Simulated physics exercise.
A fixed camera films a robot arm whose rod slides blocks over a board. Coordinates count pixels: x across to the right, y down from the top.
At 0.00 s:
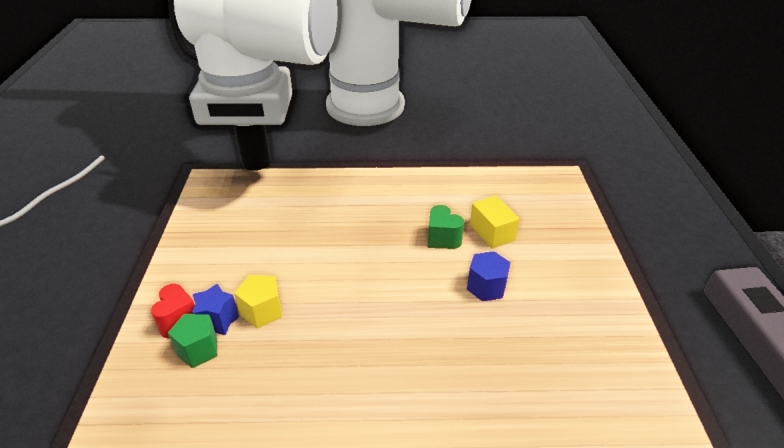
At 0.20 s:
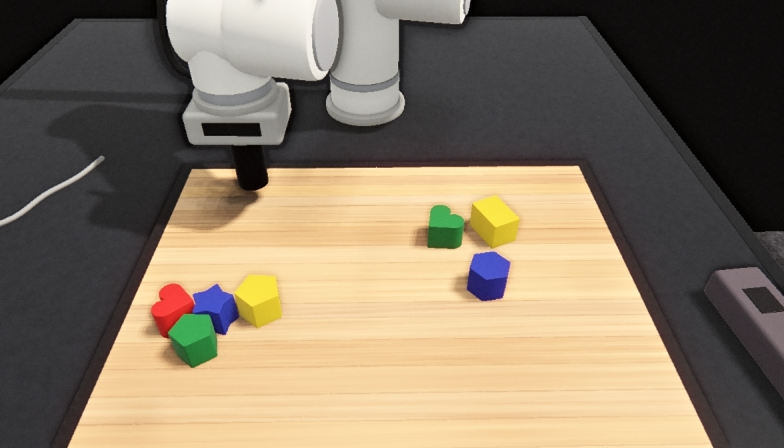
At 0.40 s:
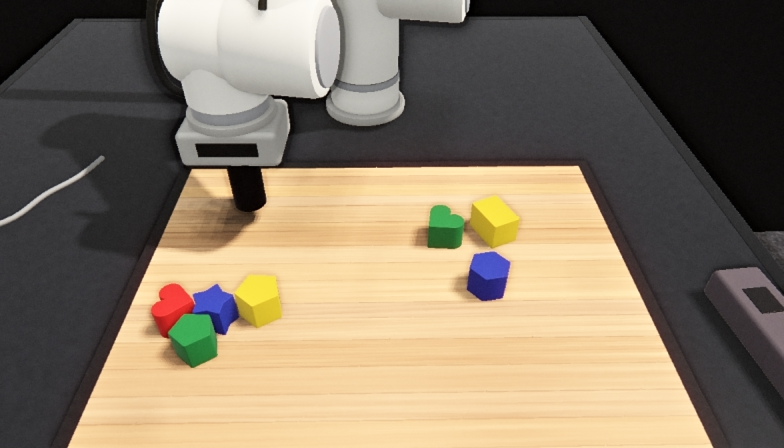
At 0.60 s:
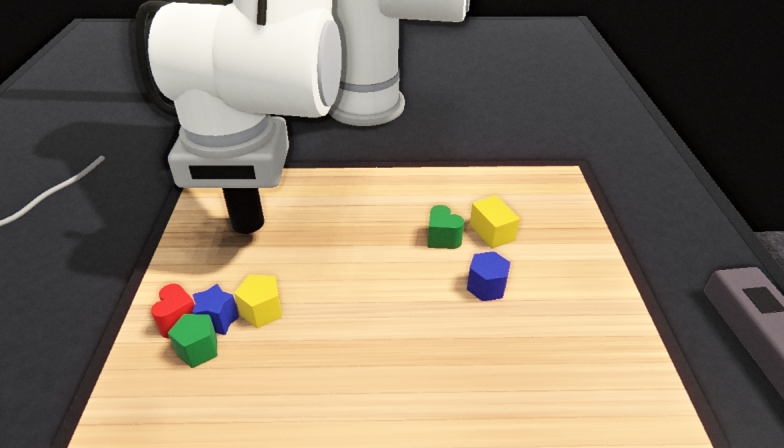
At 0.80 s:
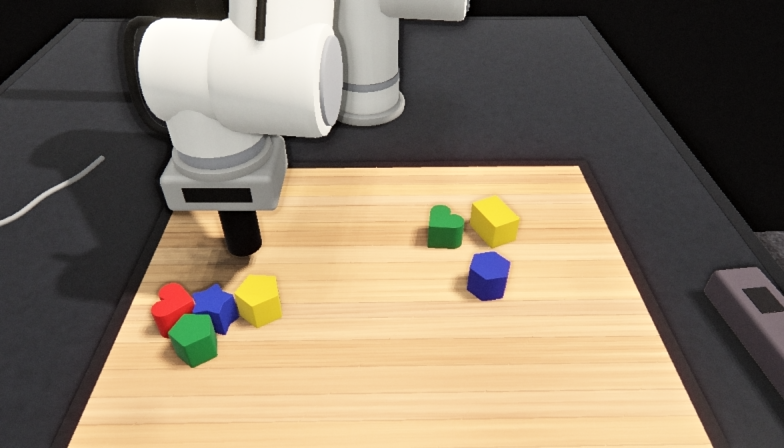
On a wooden board, a white robot arm with a black rod moved steadily from the back edge toward the viewer, nearing a cluster of red, blue, yellow and green blocks, while all the blocks stayed still.
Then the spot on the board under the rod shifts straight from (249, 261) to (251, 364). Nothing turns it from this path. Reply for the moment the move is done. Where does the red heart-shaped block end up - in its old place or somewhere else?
The red heart-shaped block keeps its place.
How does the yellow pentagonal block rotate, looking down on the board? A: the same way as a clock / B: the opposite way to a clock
(B)
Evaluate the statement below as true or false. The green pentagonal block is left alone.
My answer: False.
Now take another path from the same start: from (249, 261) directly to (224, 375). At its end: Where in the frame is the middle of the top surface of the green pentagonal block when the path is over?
Top centre: (148, 364).
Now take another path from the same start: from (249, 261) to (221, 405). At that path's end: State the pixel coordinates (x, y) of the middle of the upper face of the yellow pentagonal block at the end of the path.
That would be at about pixel (269, 316).
On the path given first. One third of the way, rod (245, 276); yellow pentagonal block (260, 295).
Two thirds of the way, rod (245, 310); green pentagonal block (177, 338); blue star-shaped block (207, 310), turned 40° clockwise; yellow pentagonal block (276, 319), turned 55° anticlockwise.
At the end, rod (247, 348); red heart-shaped block still; green pentagonal block (175, 339); blue star-shaped block (208, 312), turned 50° clockwise; yellow pentagonal block (287, 331), turned 105° anticlockwise.
